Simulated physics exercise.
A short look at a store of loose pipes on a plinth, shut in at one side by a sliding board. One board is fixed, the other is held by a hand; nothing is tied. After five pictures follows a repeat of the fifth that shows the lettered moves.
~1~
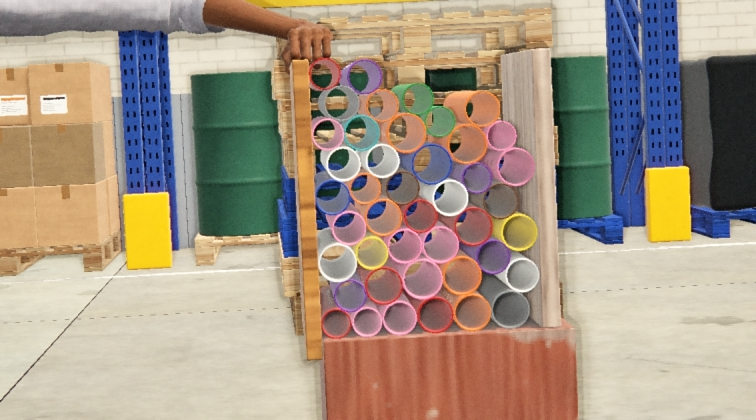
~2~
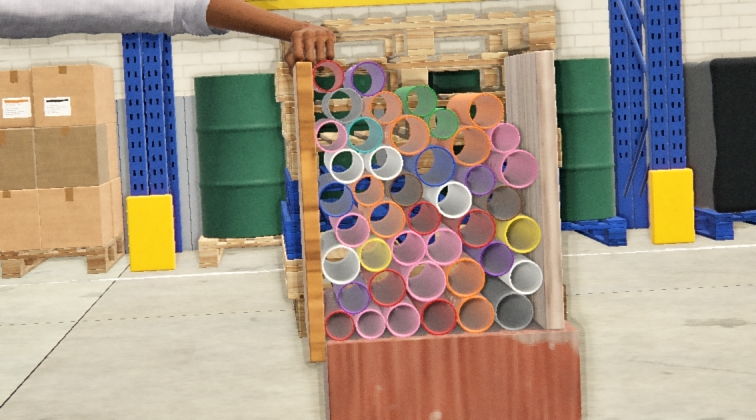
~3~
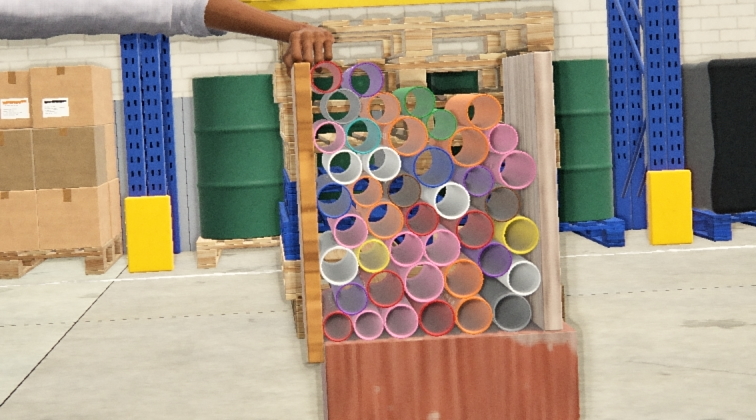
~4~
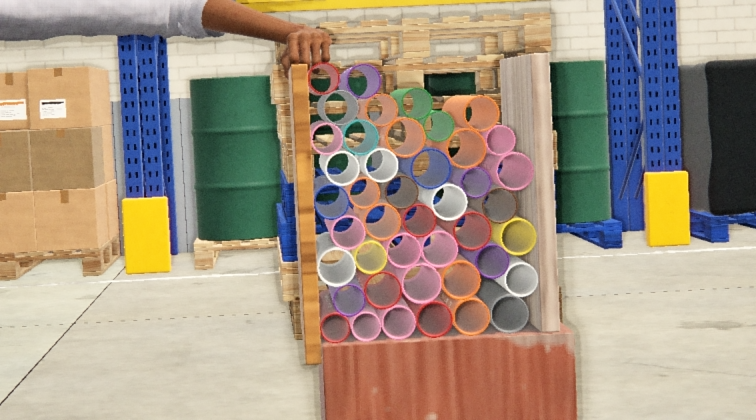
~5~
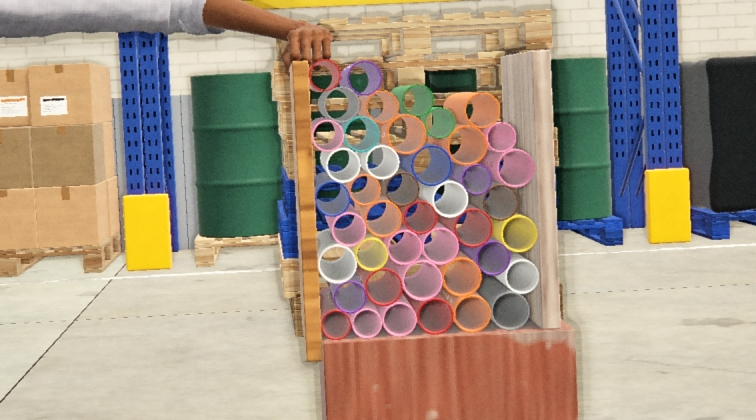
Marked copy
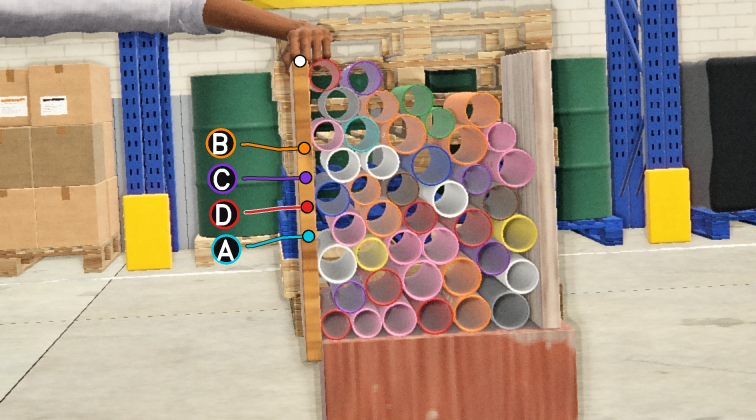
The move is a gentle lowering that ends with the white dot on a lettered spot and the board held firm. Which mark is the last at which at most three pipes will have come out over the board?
The lowest mark that will do is B.
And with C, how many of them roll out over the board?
It comes to four.
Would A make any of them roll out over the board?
Yes.
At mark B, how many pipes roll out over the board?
It comes to one.
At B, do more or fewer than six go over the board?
Fewer than six.
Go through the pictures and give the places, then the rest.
In the first frame, a turquoise pipe (361, 133); a grey pipe (341, 103); a red pipe (325, 74).
In the second frame, a red pipe (328, 76); side board (308, 203).
In the third frame, a red pipe (338, 327); a grey pipe (512, 313).
In the fourth frame, a yellow pipe (371, 258); a pink pipe (439, 250).
In the fifth frame, a red pipe (473, 228); a brown pipe (501, 202); a turquoise pipe (361, 134).
On the marked copy, A at (309, 236); B at (304, 148); C at (306, 178); D at (307, 207); the white dot at (300, 61).
With B. Early on, top of the board (310, 104).
Further on, top of the board (312, 148).
At the end, top of the board (312, 148), one out over the board.
As for the rest, A more than three out over the board; C four out over the board; D four out over the board.
